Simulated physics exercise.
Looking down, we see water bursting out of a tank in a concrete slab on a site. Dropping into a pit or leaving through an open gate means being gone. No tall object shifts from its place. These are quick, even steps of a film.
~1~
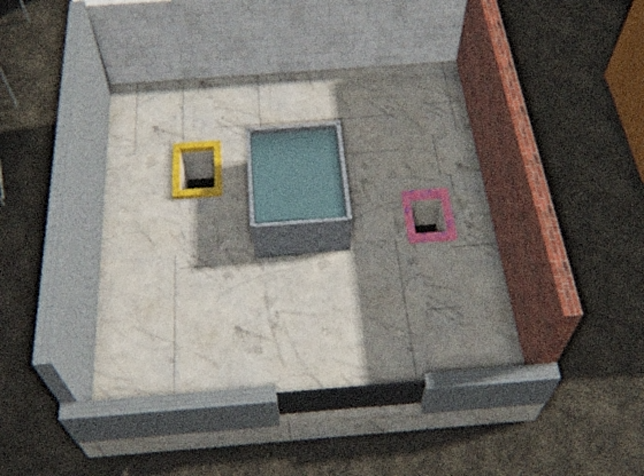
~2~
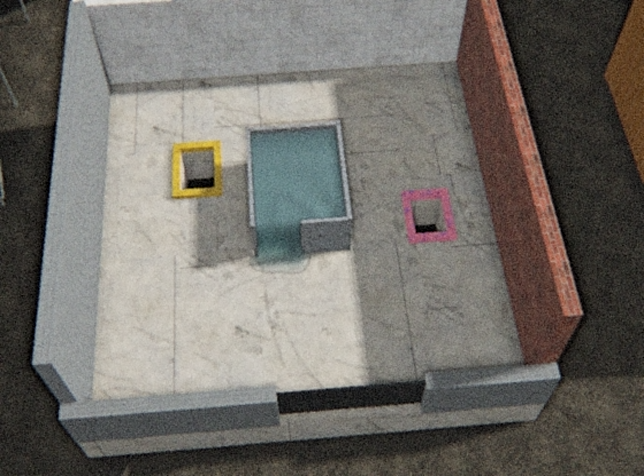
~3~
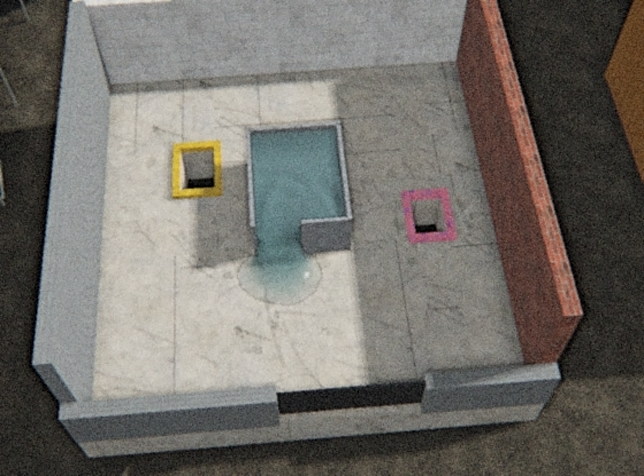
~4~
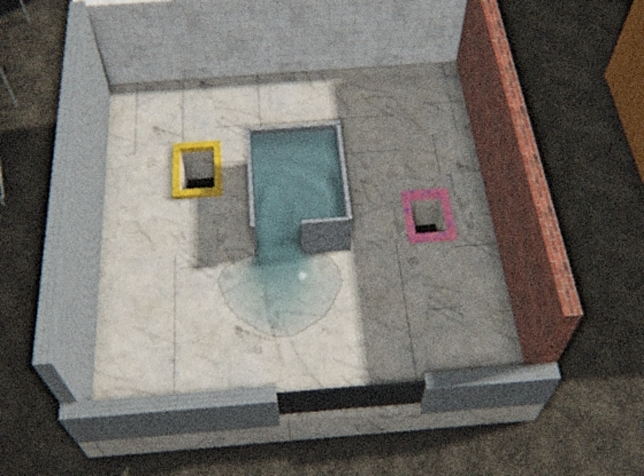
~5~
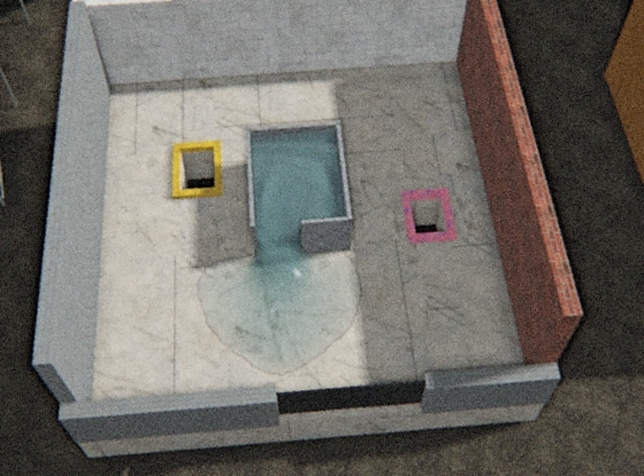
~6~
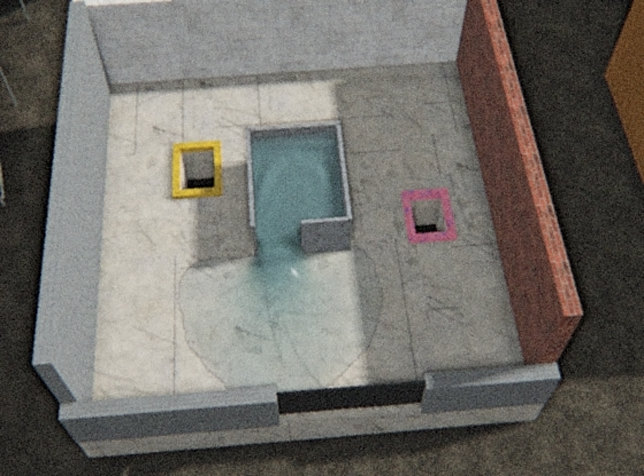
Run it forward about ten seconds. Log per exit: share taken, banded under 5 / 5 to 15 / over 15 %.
The gate ends up low - beneath five per cent, the yellow pit ends up low - beneath five per cent, the pink pit ends up low - beneath five per cent.
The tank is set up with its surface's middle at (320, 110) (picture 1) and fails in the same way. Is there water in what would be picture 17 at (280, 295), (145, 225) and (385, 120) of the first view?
In sequence: Inundated, next unflooded, then unflooded.
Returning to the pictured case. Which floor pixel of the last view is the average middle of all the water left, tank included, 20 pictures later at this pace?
My guess is about (284, 294).
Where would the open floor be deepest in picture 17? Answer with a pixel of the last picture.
Pointing at (92, 420).
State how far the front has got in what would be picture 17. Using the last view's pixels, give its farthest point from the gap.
I'd say around (529, 384).
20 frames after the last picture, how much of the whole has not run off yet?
That works out to about 100 percent.
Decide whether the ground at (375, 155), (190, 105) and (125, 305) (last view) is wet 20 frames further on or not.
In turn, the three spots are high and dry, high and dry and soaked.
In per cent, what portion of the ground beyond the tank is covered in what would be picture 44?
Roughly 75 percent.
A moment on, water covers 25 % of the floor; the gate 0 %, the yellow pit 0 %, the pink pit 0 %.
Next, water covers 30 % of the floor; the gate 0 %, the yellow pit 0 %, the pink pit 0 %.
Then, water covers 45 % of the floor; the gate 0 %, the yellow pit 0 %, the pink pit 0 %.
Later, water covers 75 % of the floor; the gate 0 %, the yellow pit 0 %, the pink pit 0 %.
In the end, water covers 95 % of the floor; the gate 0 %, the yellow pit 0 %, the pink pit 0 %.
